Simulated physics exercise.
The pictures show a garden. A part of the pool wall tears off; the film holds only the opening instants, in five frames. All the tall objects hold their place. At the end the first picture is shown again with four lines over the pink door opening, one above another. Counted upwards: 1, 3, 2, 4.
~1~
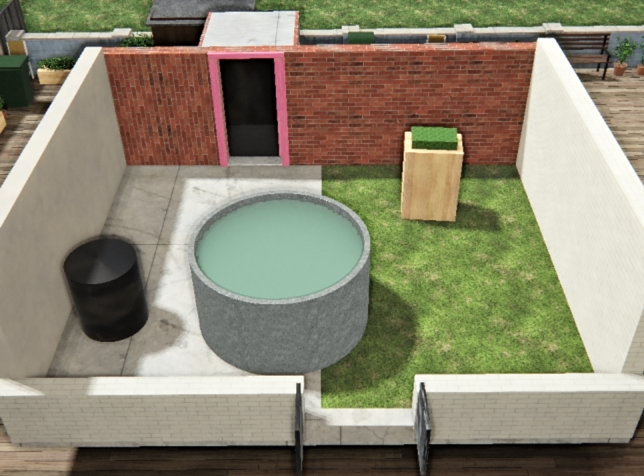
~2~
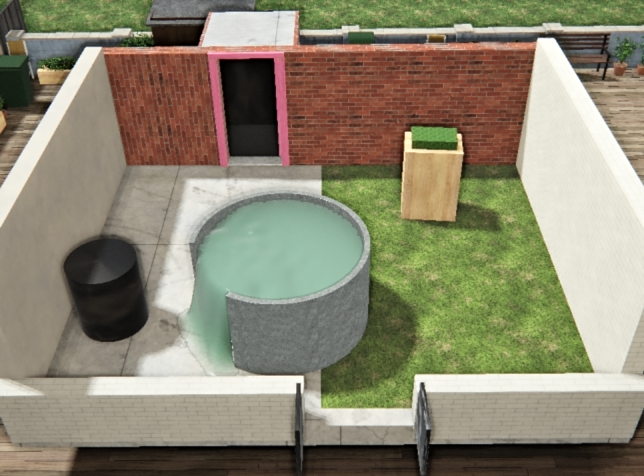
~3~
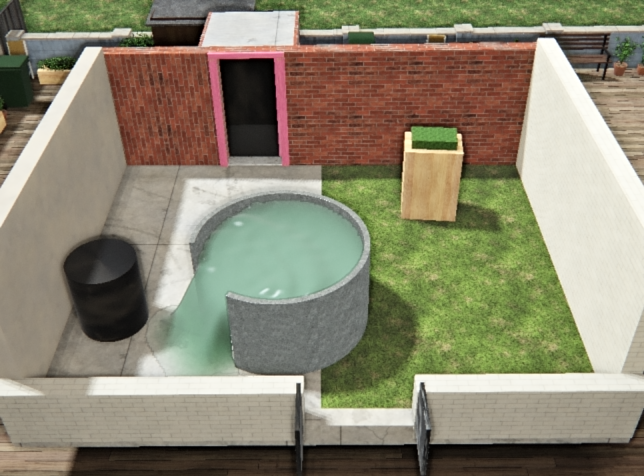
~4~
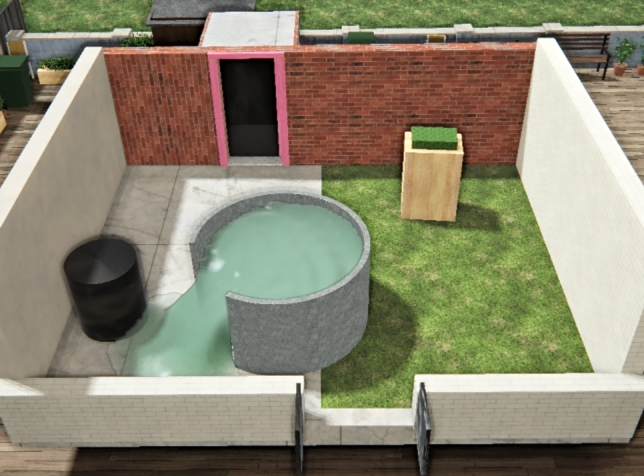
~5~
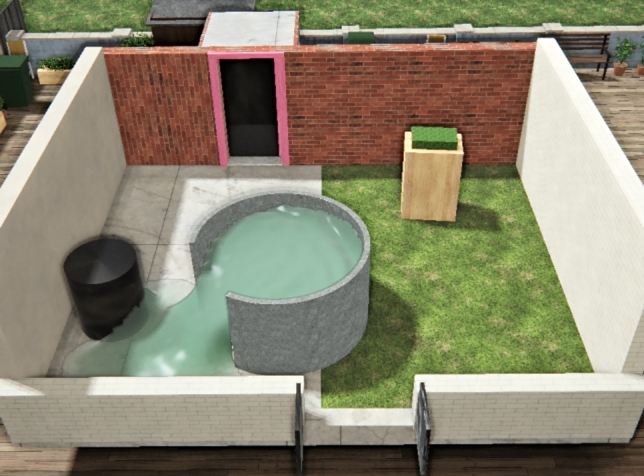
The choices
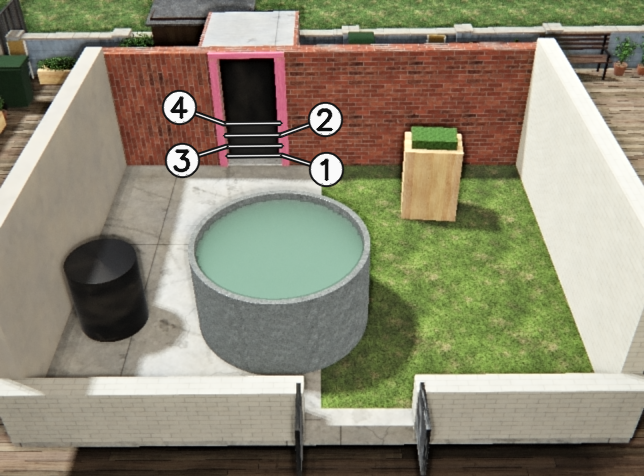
A round grey stone pool of green water stands in the middle of a walled garden, seen from above by a still camera. Pale paving with a black barrel lies left, grass with a wooden planter right, and a pink-framed doorway in the red brick wall behind. The pool's left front side opens, and water pours out, spreading across the paving to the barrel and front wall.
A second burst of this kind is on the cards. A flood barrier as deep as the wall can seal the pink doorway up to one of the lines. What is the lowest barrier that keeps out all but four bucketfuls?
It is 1.
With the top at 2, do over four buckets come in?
No, not at all.
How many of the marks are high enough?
All of the four.
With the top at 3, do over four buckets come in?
No, not at all.
In white, 1 at (254, 155); 2 at (253, 135); 3 at (254, 146); 4 at (252, 123); from the bottom up 1, 3, 2, 4.
Choosing 1, a bucket or two gets in.
Choosing 2, nothing gets over.
Choosing 3, nothing gets over.
Choosing 4, nothing gets over.
